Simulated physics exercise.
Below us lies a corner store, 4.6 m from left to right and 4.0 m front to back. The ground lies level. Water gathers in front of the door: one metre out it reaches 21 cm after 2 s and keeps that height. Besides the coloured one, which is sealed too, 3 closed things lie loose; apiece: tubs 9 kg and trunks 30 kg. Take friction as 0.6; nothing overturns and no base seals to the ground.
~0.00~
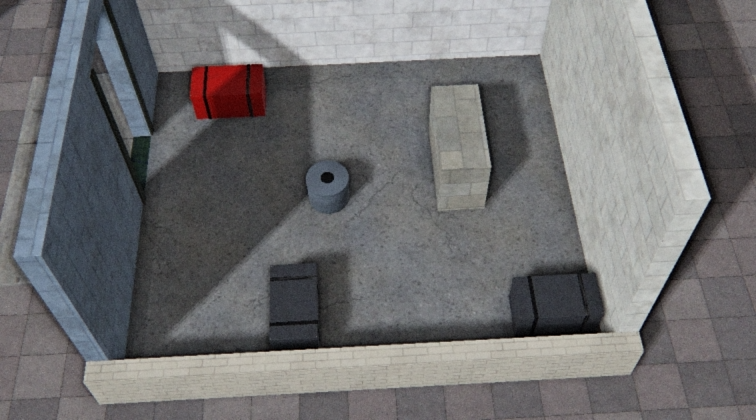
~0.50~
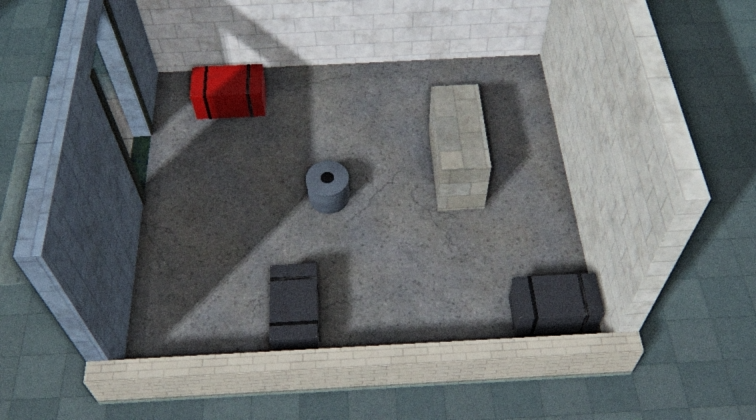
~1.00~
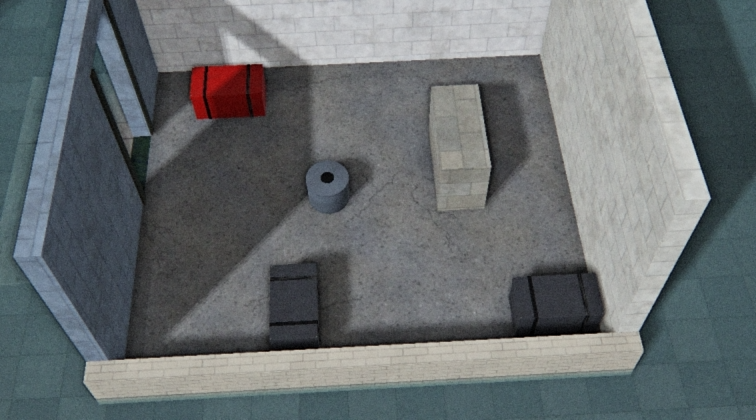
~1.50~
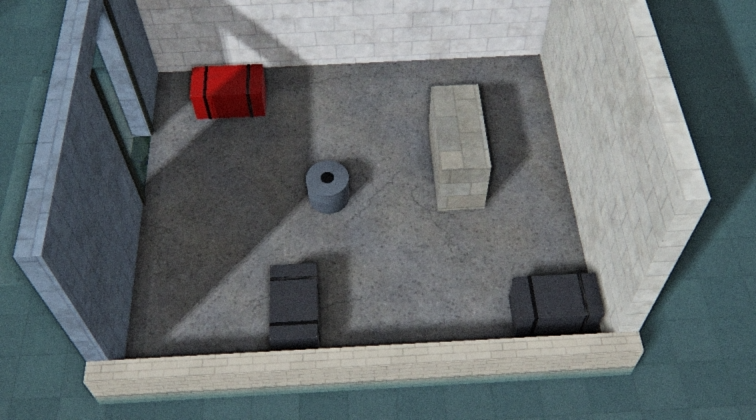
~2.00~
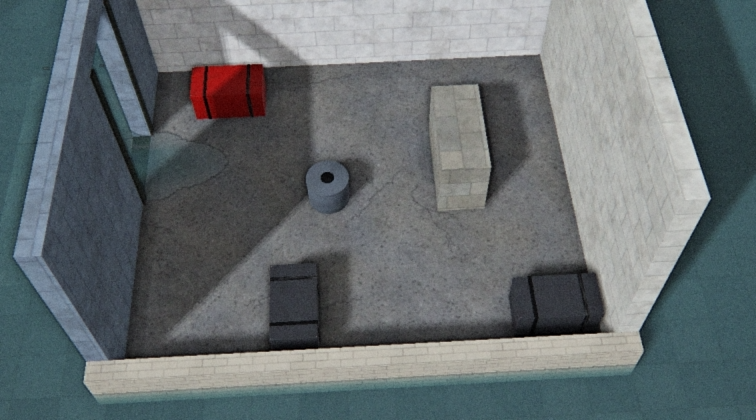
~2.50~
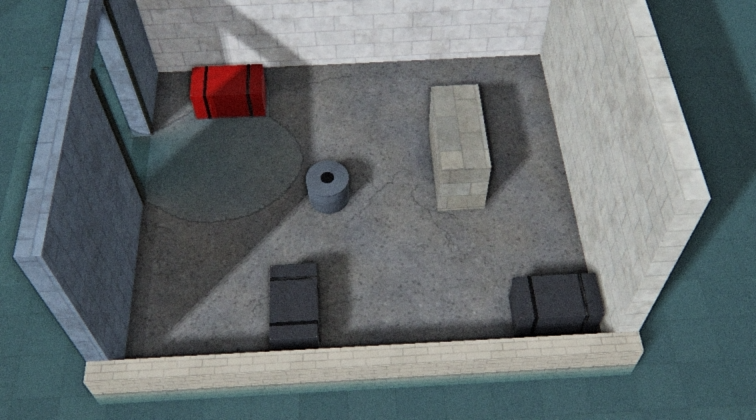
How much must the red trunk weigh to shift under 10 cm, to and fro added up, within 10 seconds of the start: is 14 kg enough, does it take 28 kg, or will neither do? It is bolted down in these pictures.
I expect that only the larger load is enough.
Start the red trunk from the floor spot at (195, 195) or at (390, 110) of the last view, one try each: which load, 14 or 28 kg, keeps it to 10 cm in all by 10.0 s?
In that order: Neither is enough; neither holds.
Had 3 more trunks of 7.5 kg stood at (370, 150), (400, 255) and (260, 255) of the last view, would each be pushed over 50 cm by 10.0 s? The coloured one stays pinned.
In that order: Past it, over, short of it.
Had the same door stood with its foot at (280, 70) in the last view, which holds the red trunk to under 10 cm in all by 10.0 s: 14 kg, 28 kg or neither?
In that case neither weight holds it.
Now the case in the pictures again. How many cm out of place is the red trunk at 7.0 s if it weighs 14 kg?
Roughly 30 cm.
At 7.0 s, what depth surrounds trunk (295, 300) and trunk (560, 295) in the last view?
Roughly 3 and 5 cm.
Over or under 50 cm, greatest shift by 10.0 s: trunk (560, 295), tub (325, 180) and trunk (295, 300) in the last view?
In that order: Short of it, more, less.
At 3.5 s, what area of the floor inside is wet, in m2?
Some 6.5 m2.
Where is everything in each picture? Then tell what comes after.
The red trunk at (227, 80) rests on the ground; 0.0 m2 under water; 0 of 4 have shifted, in the first picture.
The red trunk at (227, 80), on the bottom; 0.0 m2 under water; 0 of 4 have shifted, in the second picture.
The red trunk at (227, 80), on the bottom; 0.0 m2 under water; 0 of 4 have shifted, in the third picture.
The red trunk at (227, 80) rests on the ground; water covers 0.0 m2; 0 of 4 have shifted, in the fourth picture.
The red trunk at (227, 80) rests on the ground; 0.5 m2 under water; 0 of 4 have shifted, in the fifth picture.
The red trunk at (227, 80), on the bottom; 2.0 m2 under water; 0 of 4 have shifted, in the sixth picture.
After 3.5 s the red trunk would be 25 cm from its start with 14 kg and 0 cm from its start with 28 kg; 4 cm of water round it then.
After 4.5 s the red trunk would be 33 cm from its start with 14 kg and 0 cm from its start with 28 kg; 3 cm of water round it then.
After 7.0 s the red trunk would be 33 cm from its start with 14 kg and 0 cm from its start with 28 kg; 4 cm of water round it then.
After 10.0 s the red trunk would be 33 cm from its start with 14 kg and 0 cm from its start with 28 kg; 6 cm of water round it then.
